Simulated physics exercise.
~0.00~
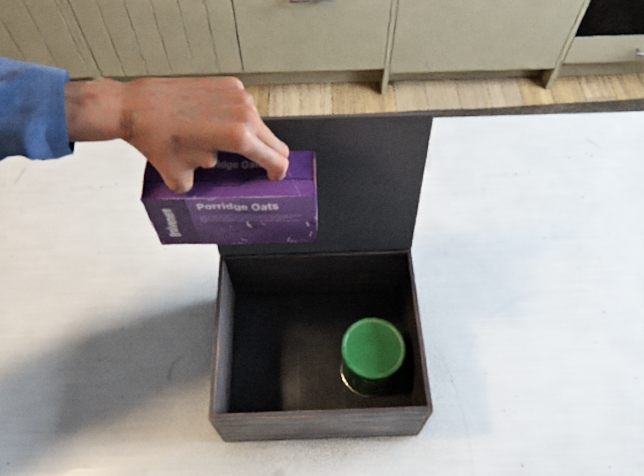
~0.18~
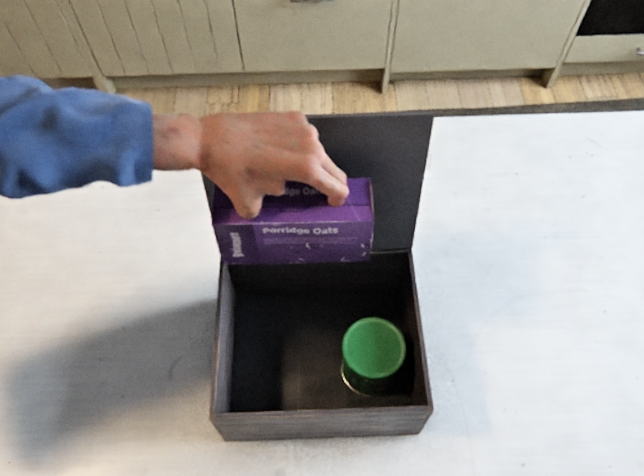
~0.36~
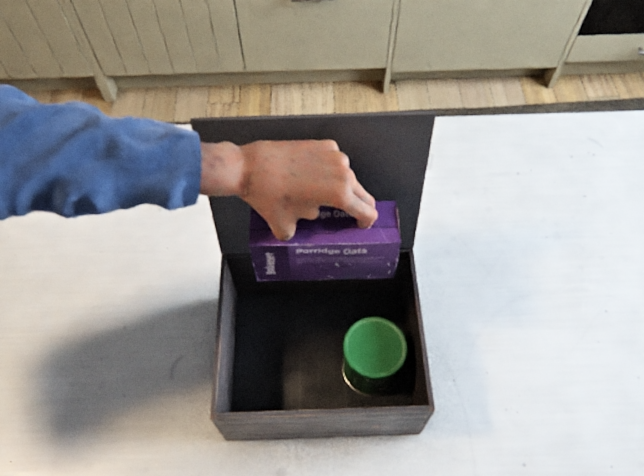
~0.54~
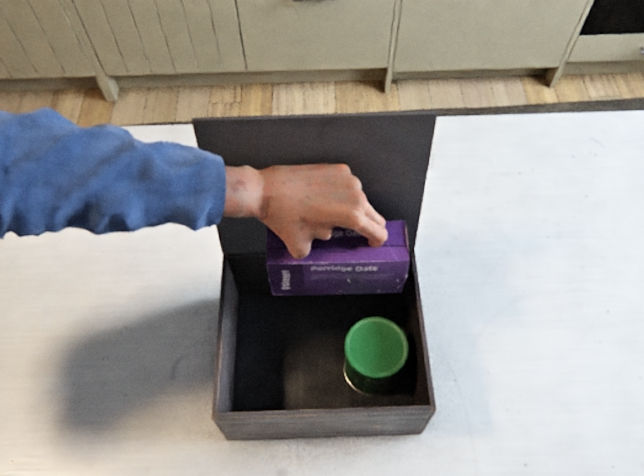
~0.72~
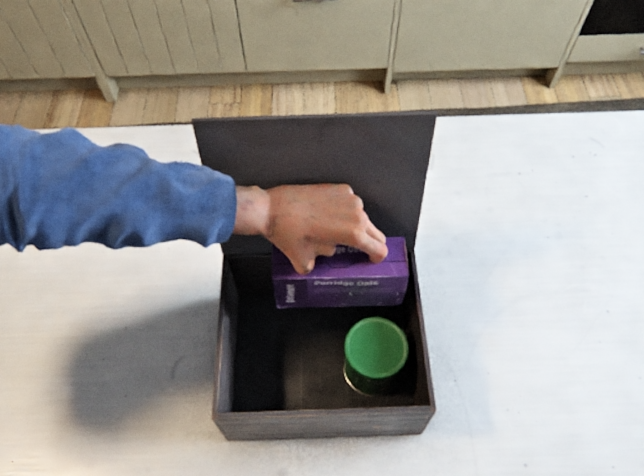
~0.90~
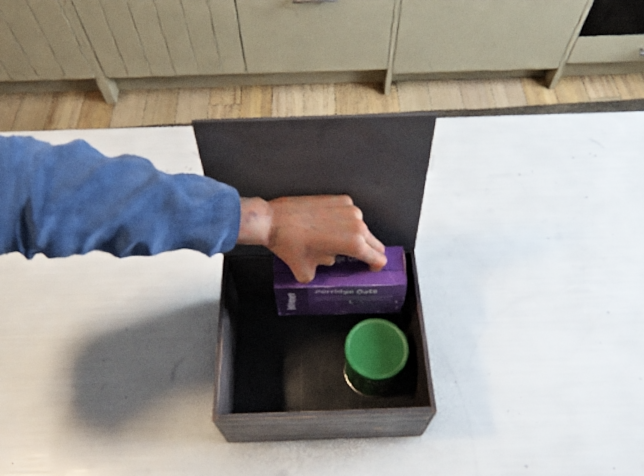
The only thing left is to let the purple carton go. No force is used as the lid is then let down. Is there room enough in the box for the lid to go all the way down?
Yes - settles down.
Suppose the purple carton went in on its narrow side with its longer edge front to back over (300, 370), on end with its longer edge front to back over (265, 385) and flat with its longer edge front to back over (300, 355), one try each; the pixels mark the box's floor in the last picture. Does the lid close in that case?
On try one it fits down fine; on try two it won't go down; on try three it fits down fine.
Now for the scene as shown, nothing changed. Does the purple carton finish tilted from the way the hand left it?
Simply put, it remains unturned.
After 1.90 s, lid starting down; purple carton slid a little near (338, 310).
After 2.50 s, lid 57° above the rim; purple carton slid a little near (338, 310).
After 2.80 s, lid 18° above the rim; purple carton slid a little near (338, 310).
At rest (3.4 s), lid shut; moved from the start, purple carton; green tin in place. Seen from the same camera at the end, purple carton near (338, 310).
